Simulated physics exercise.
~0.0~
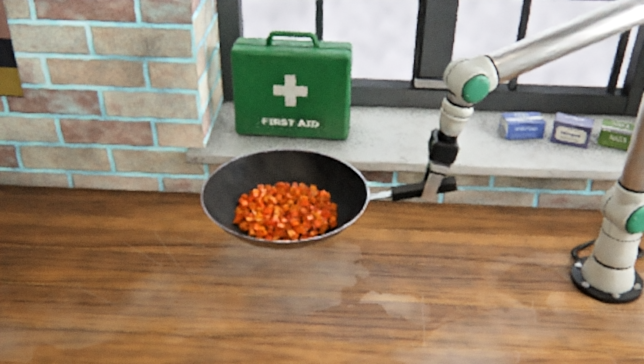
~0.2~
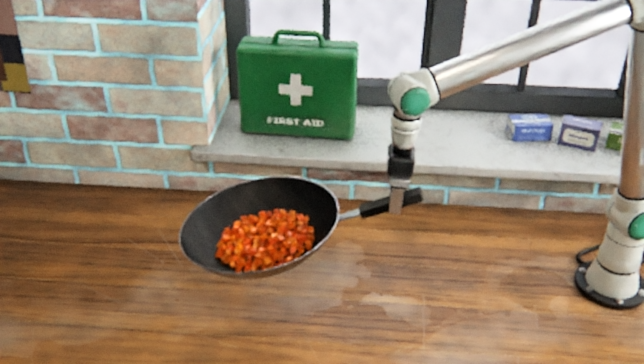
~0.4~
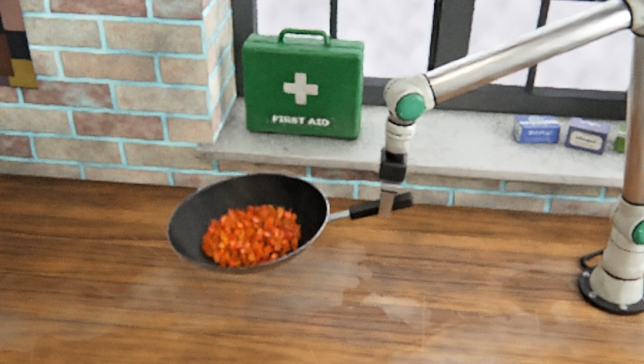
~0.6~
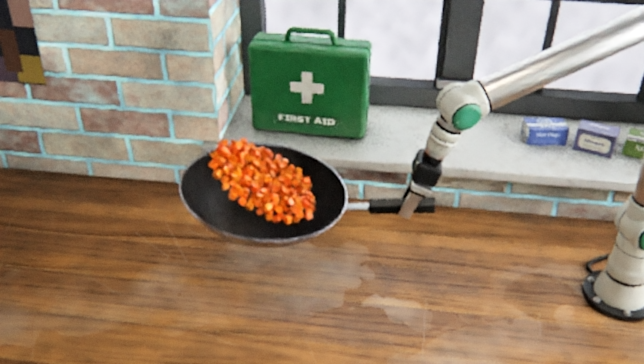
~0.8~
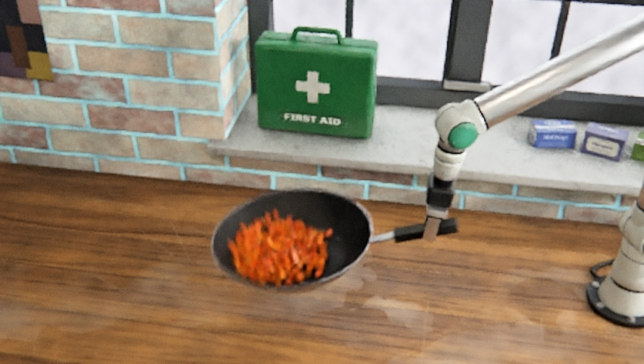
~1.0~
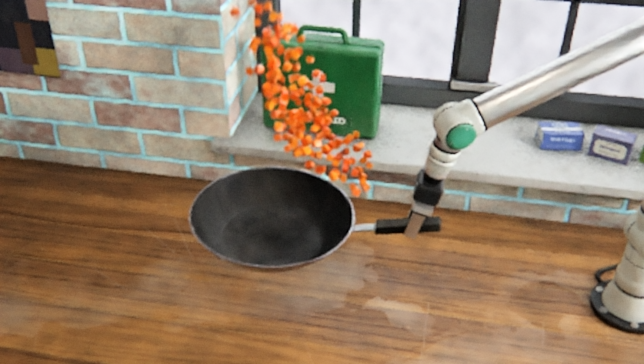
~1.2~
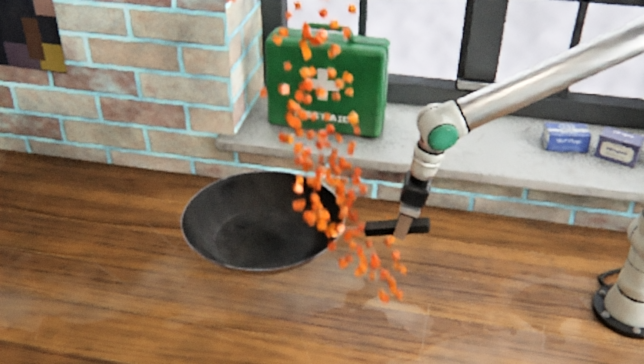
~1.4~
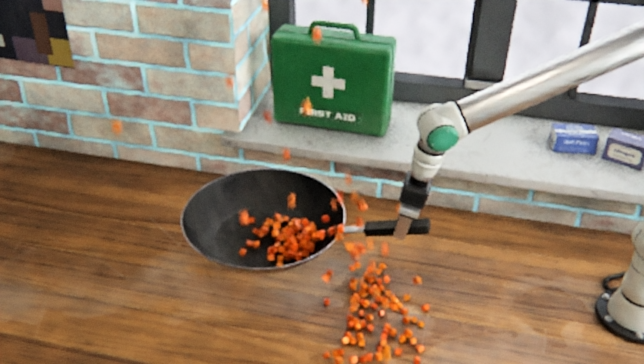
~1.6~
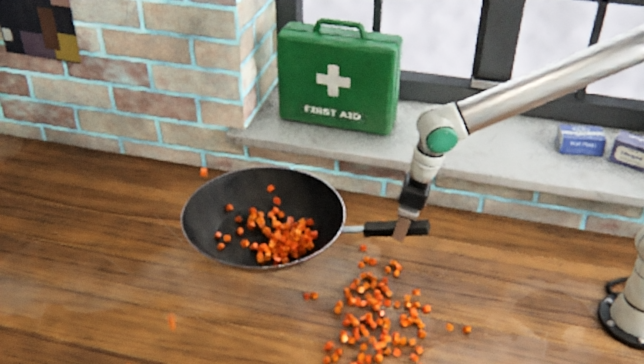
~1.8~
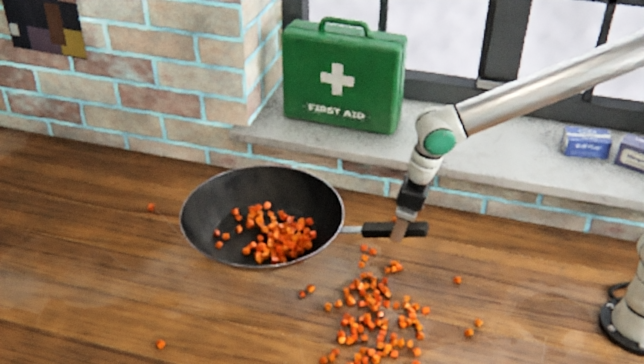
On a wooden counter before a brick wall and a window, seen from slightly above as the view drifts gently sideways, a pale robot arm with green joints holds a black frying pan of orange-red vegetable dice. A green first aid case and small boxes sit on the grey sill behind. The arm swings the pan left, lifts it so the dice slide up its far side, then dips it to the right. With another upward jerk, the dice fly high in a stream. Some land back in the pan, while many scatter across the counter below the handle. The pan ends still, partly filled.
